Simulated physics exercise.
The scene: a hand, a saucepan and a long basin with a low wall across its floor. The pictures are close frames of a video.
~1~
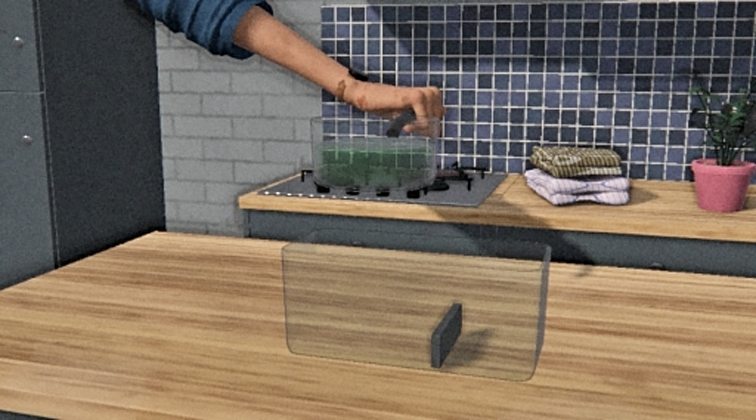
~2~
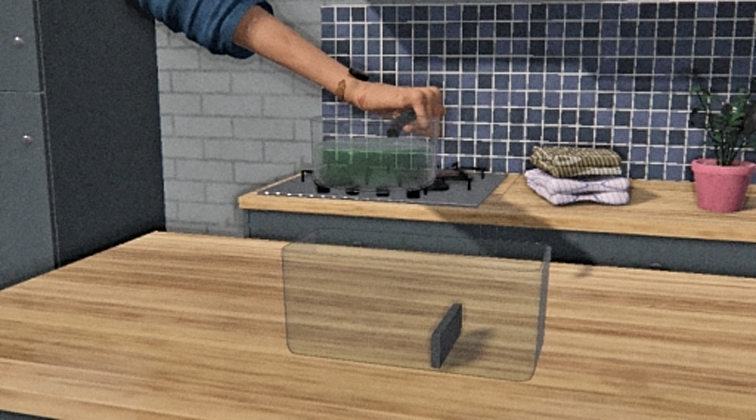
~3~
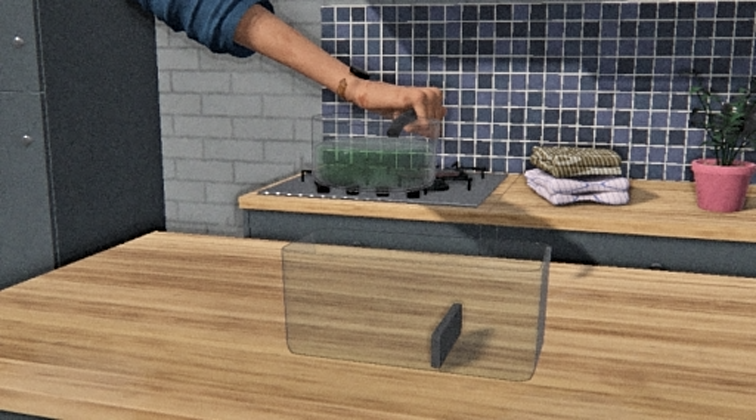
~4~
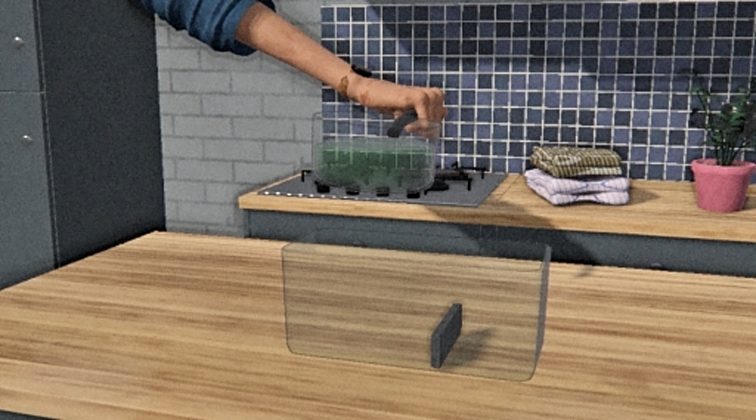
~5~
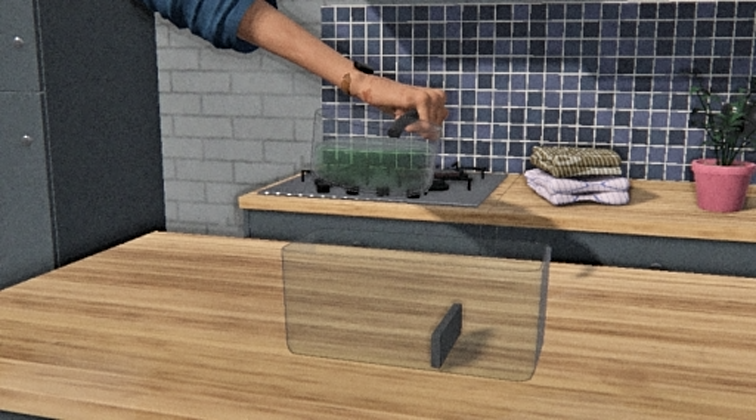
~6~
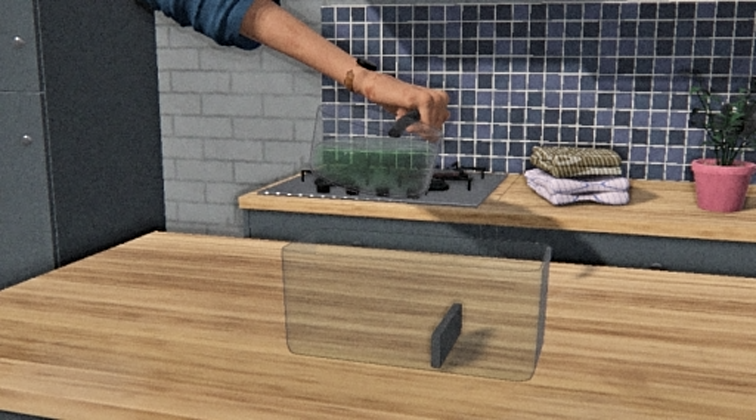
The clip opens on a hand holding a clear saucepan of green water level by its dark handle, above a stove and behind a long, empty, see-through basin with a low dark wall inside. The hand then slowly tilts the pan slightly down to the right, while the basin stays still.
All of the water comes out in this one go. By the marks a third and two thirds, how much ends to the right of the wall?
In the end above two thirds is right of the wall.
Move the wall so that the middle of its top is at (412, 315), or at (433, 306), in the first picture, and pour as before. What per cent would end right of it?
In turn 95 and 95 in a hundred.
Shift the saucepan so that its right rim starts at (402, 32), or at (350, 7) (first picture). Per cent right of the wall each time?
Roughly 65 per cent, and 10 per cent.
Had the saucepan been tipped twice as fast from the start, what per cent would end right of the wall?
Close to 65 per cent.
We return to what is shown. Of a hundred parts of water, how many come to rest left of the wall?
Some 20 per cent.
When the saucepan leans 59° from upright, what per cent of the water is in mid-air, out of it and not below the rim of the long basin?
It comes to 25 per cent or so.
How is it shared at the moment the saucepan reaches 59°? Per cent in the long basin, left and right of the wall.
Some 0 per cent left and 5 right.
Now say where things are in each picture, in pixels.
It leans 0°; its right rim is at (436, 123); the water meets the walls at (320, 143) and (434, 147); the long basin's rim runs from (299, 240) to (546, 259); the wall's top is at (448, 320), in the first frame.
It leans 1°; its right rim is at (436, 123); the water meets the walls at (321, 142) and (434, 147), in the second frame.
It leans 2°; its right rim is at (437, 125); the water meets the walls at (321, 142) and (435, 147), in the third frame.
It leans 5°; its right rim is at (438, 128); the water meets the walls at (321, 142) and (434, 148), in the fourth frame.
It leans 8°; its right rim is at (439, 132); the water meets the walls at (321, 142) and (436, 148), in the fifth frame.
It leans 13°; its right rim is at (440, 138); the water meets the walls at (321, 142) and (436, 148), in the sixth frame.
A moment on, the saucepan is tipped part way and 70 per cent is still to pour, 0 is left of the wall and 7 right of it.
Next, the saucepan is tipped on its side and 19 per cent is still to pour, 4 is left of the wall and 67 right of it.
Then the saucepan is tipped on its side and 3 per cent is still to pour, 12 is left of the wall and 83 right of it.
Later the saucepan is tipped on its side and 0 per cent is still to pour, 19 is left of the wall and 80 right of it.
Finally, 22 per cent lies left of the wall, 78 right of it and 0 outside.
